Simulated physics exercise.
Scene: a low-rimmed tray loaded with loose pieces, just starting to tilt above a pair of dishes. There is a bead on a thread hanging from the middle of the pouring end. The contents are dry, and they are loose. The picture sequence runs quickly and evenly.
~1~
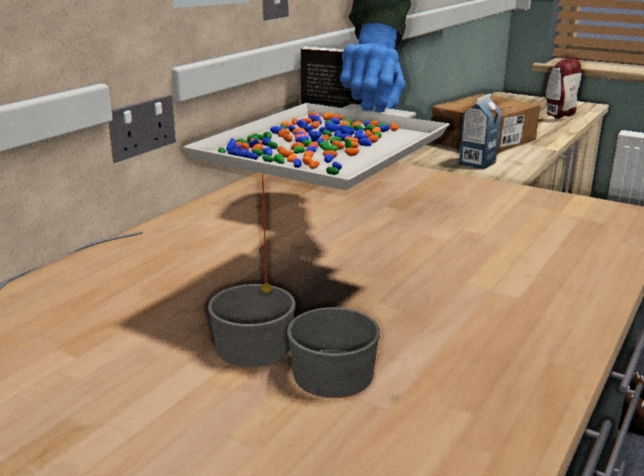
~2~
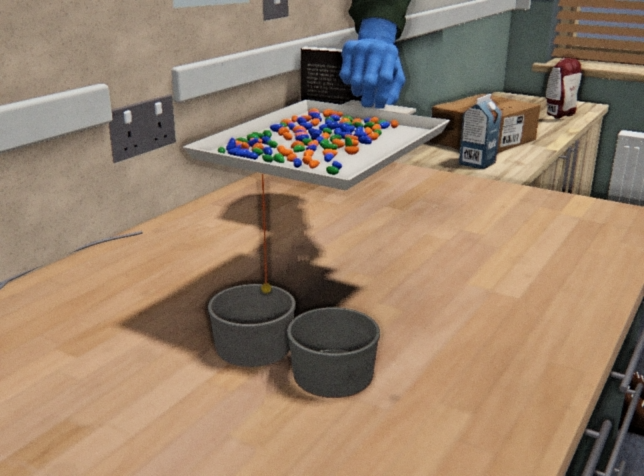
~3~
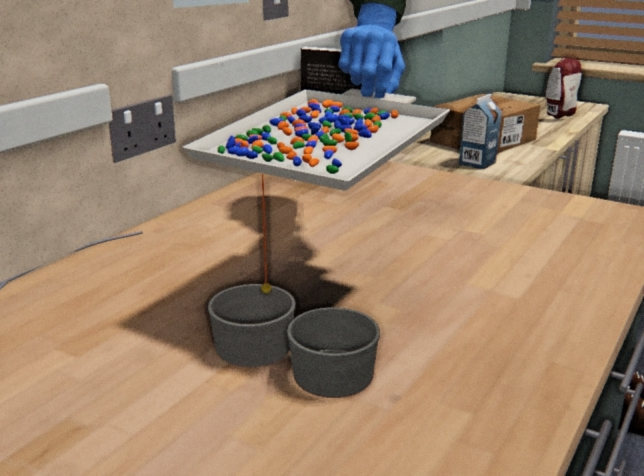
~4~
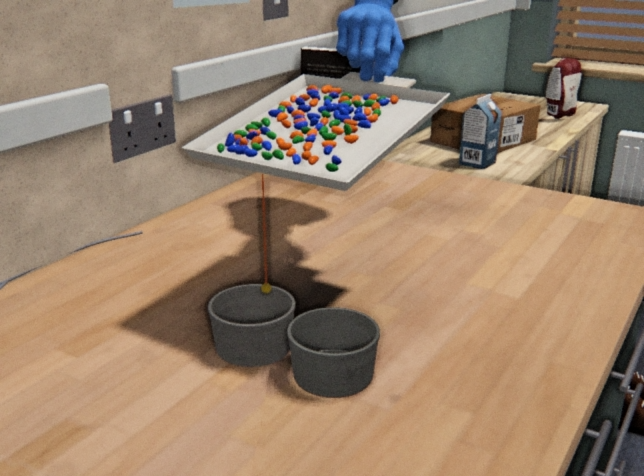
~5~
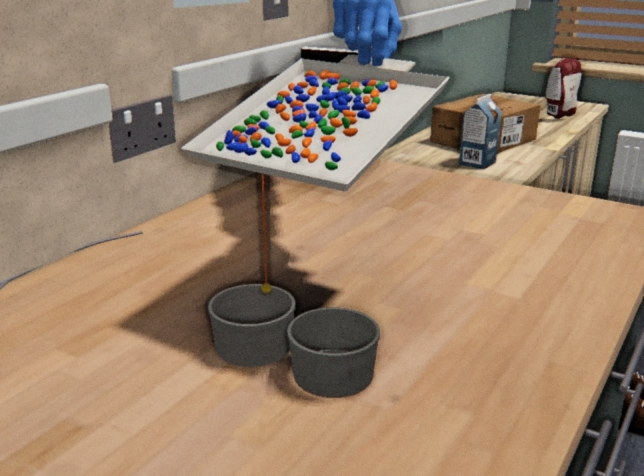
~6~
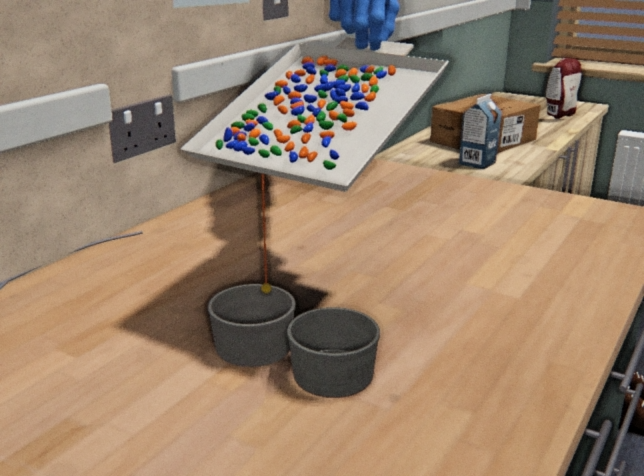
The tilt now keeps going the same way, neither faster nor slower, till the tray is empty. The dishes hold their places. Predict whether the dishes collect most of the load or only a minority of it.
They collect only a minority of it.
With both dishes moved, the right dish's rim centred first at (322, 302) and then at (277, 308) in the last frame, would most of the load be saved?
For the two tries in order: Not as much as half, not as much as half.
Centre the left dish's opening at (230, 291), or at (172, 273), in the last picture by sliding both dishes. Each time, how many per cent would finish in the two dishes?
Near 10 % and 10 %.
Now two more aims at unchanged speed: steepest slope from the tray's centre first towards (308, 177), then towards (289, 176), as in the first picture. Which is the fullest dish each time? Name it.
In the first case it's the one on the right, in the second the one on the right.
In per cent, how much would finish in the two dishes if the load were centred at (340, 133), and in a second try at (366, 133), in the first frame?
First case around 30 %, second case around 30 %.
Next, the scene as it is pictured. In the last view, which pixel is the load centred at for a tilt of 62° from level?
Somewhere near pixel (262, 163).
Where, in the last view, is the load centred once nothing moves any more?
Last view, centre at rest - approx. (252, 366).
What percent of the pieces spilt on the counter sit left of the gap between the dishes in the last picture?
Left fraction: Around 90 per cent.
Soon, tray tipped steeply; most on the tray; a stray few in the left dish; about a quarter in the air.
A while on, tray tipped right over; a small part in the right dish; a small part in the left dish; about half outside both; about a quarter in the air.
Towards the end, tray tipped past a quarter turn; a small part in the right dish; about a quarter in the left dish; about two thirds outside both.
Finally, tray tipped past a quarter turn; a small part in the right dish; about a quarter in the left dish; about two thirds outside both.
